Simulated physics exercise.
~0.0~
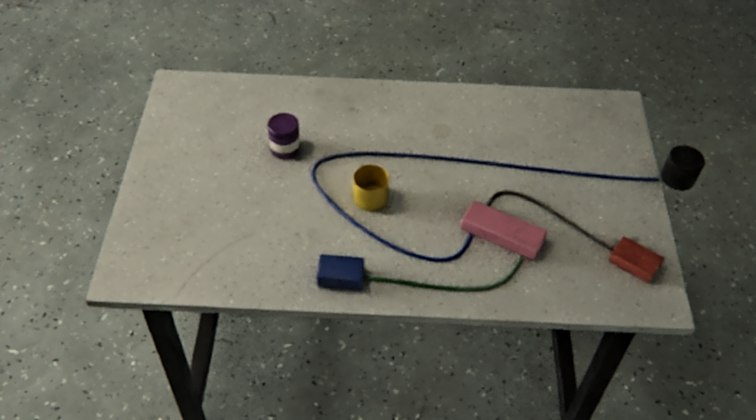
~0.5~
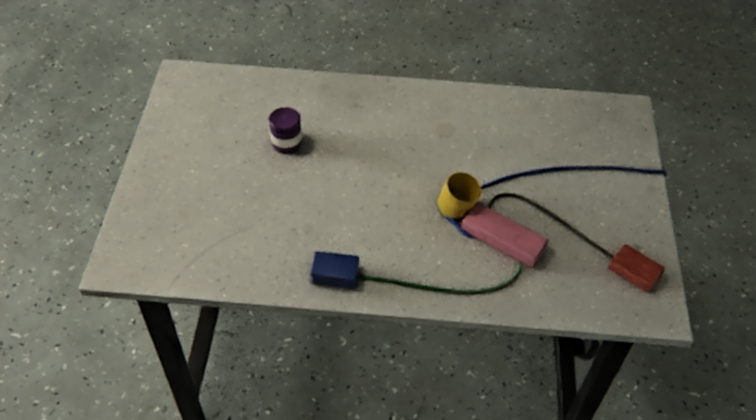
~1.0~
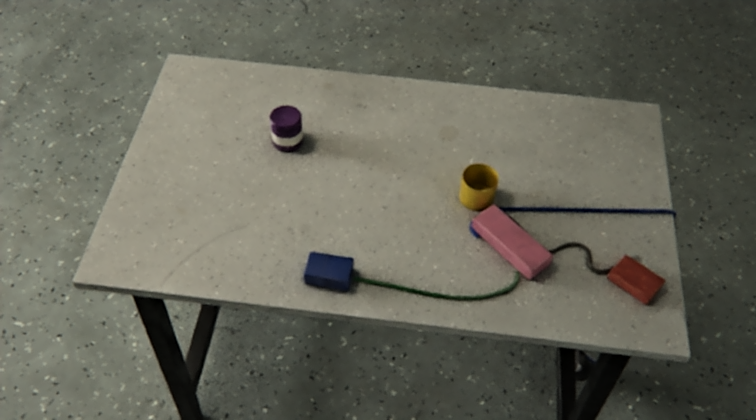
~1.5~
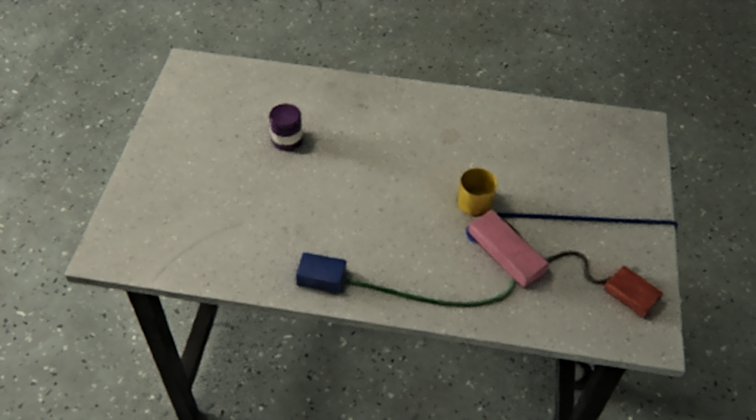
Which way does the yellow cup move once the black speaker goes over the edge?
The yellow cup moves to the right, pulled along by the blue cable until it sits by the pink strip.
